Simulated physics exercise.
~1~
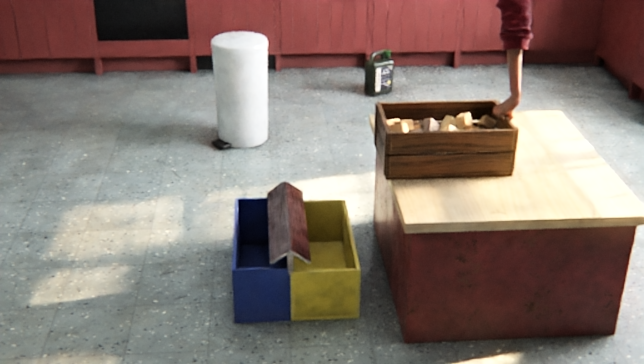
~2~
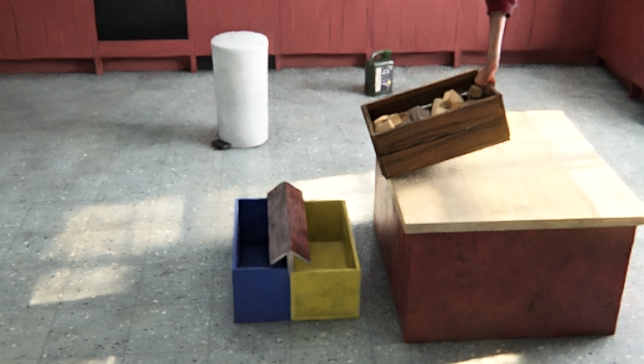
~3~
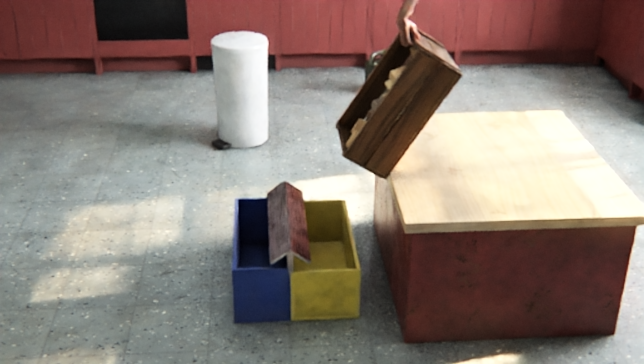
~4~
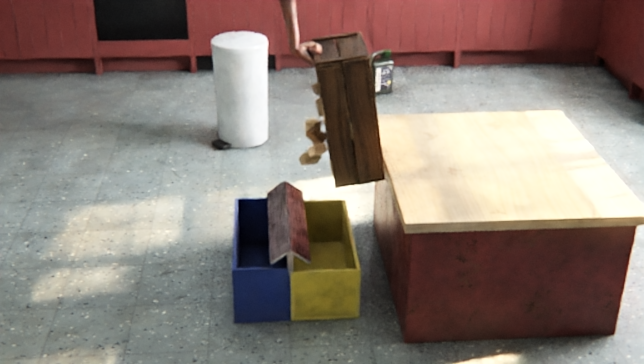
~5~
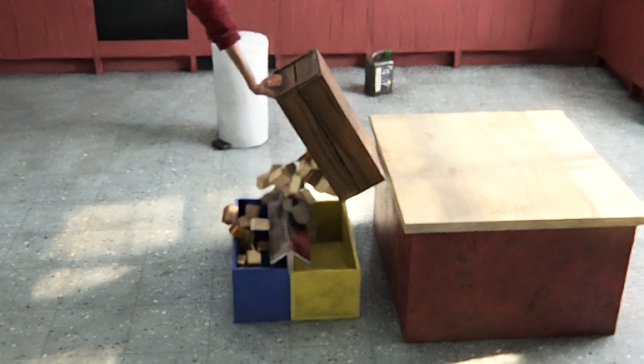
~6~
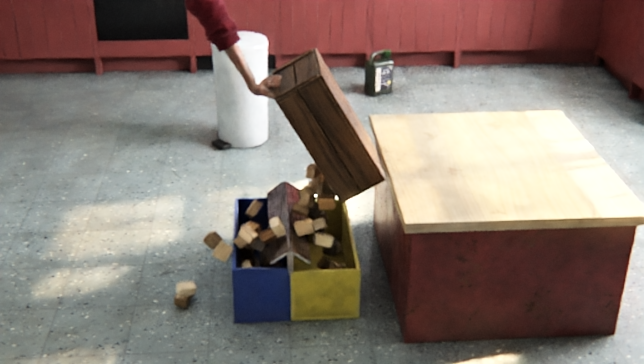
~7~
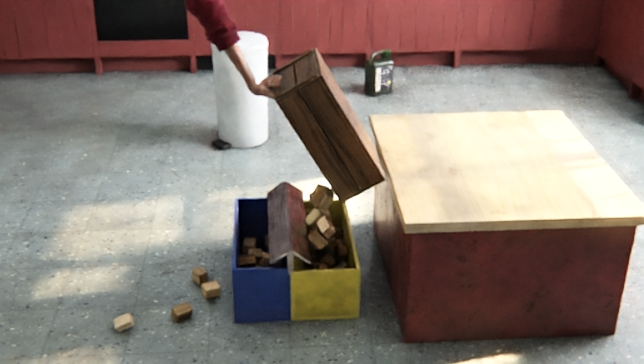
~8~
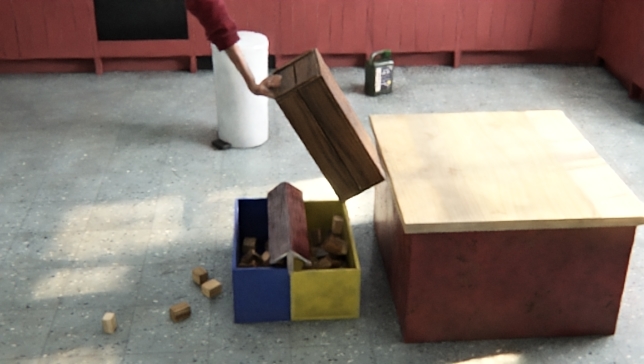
A wooden box full of small wooden blocks rests on a pale-topped red bench at the right, in a grey-floored room with red walls, seen from slightly above. Left of the bench, a blue box and a yellow tote stand side by side beneath a reddish roof-shaped ridge, with a white cylinder behind. A hand lifts the wooden box, swings it leftward and tips it past upright. Blocks tumble onto the ridge and scatter into both containers, some bouncing out leftward. The hand holds the box tilted as blocks settle in both containers and four lie on the floor.
